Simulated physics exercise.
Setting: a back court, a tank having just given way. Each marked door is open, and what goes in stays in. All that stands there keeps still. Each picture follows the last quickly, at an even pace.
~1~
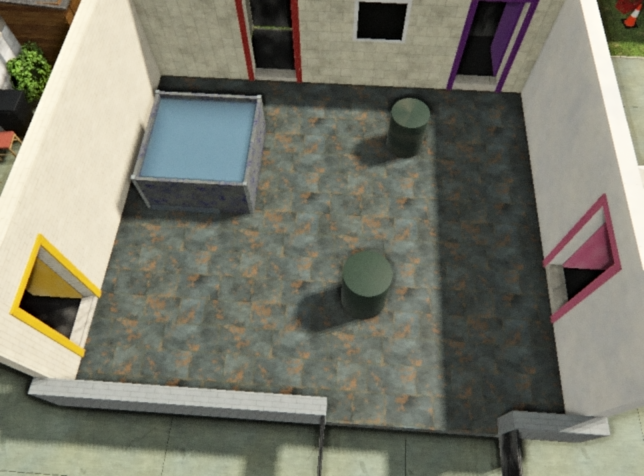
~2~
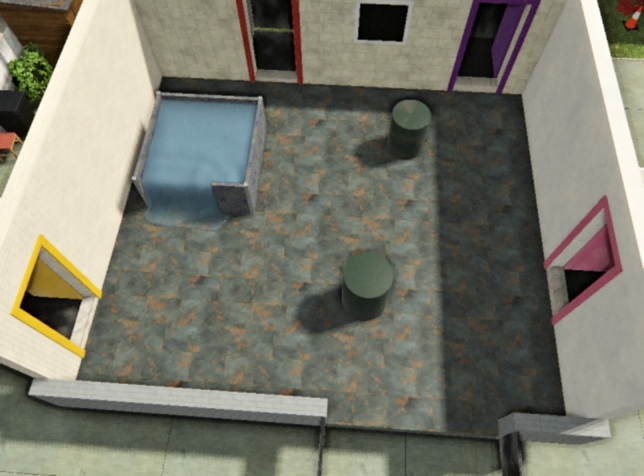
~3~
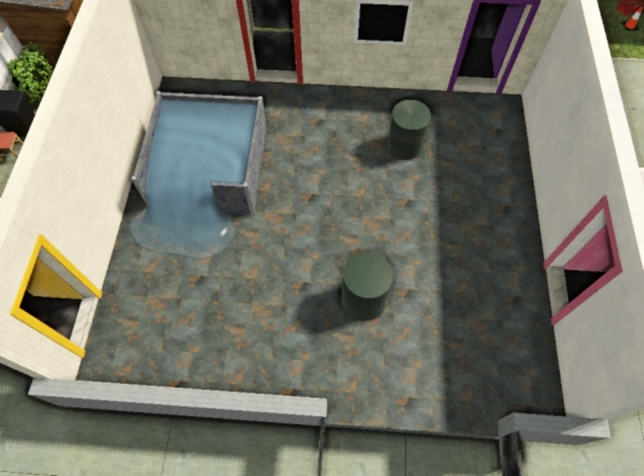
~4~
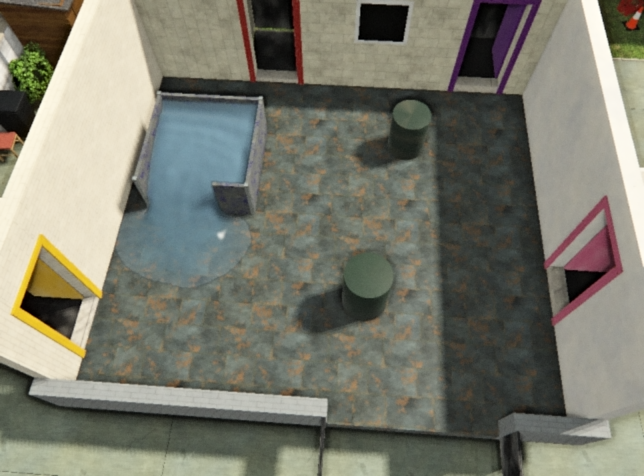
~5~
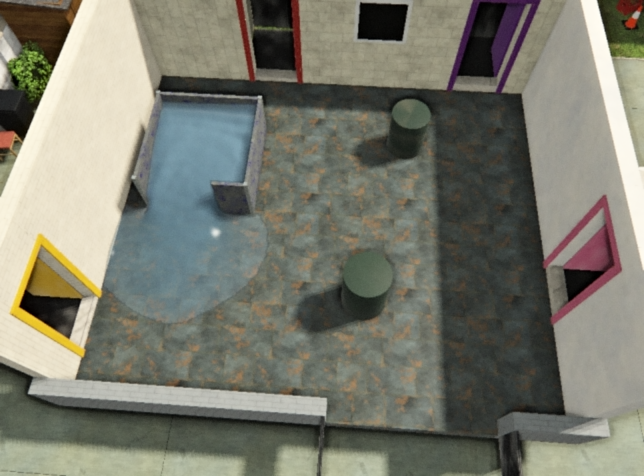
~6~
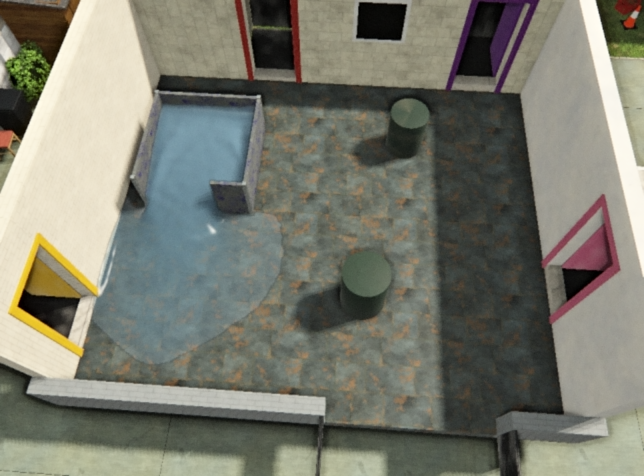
Water pours from a gap in the tank's near side and spreads across the courtyard floor.
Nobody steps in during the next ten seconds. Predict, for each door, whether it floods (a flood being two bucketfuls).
Prediction: The red door stays unflooded; the yellow door floods; the pink door stays unflooded; the purple door stays unflooded.
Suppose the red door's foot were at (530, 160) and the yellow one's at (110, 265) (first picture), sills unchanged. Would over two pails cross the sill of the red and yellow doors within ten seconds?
Well, the red one stays within bounds, and as for the yellow one, it runs over.
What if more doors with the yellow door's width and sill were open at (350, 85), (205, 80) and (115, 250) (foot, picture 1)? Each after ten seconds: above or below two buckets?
Note: Door one undershoots; door two undershoots; door three overshoots.
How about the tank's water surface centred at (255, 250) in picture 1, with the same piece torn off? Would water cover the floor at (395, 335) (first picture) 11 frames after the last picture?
Answer: Reached.
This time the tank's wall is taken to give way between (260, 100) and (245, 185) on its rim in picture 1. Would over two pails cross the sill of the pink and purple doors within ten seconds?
Pink door: Above the limit; purple door: Below the limit.
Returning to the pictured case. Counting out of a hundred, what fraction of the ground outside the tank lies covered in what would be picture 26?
It comes to roughly 40 in a hundred.
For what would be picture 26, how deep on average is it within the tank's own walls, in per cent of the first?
Near 26 in a hundred.
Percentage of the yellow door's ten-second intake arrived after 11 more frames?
Working it through, I arrive at 15 %.
A moment on, water covers 25 % of the floor; the red door not reached, the yellow door under two buckets in, the pink door not reached, the purple door not reached.
Next, water covers 25 % of the floor; the red door not reached, the yellow door over two buckets in, the pink door not reached, the purple door not reached.
Then, water covers 40 % of the floor; the red door not reached, the yellow door far over two buckets in, the pink door not reached, the purple door not reached.
Later, water covers 75 % of the floor; the red door not reached, the yellow door far over two buckets in, the pink door under two buckets in, the purple door not reached.
In the end, water covers 95 % of the floor; the red door wet at the sill, nothing in, the yellow door far over two buckets in, the pink door under two buckets in, the purple door wet at the sill, nothing in.
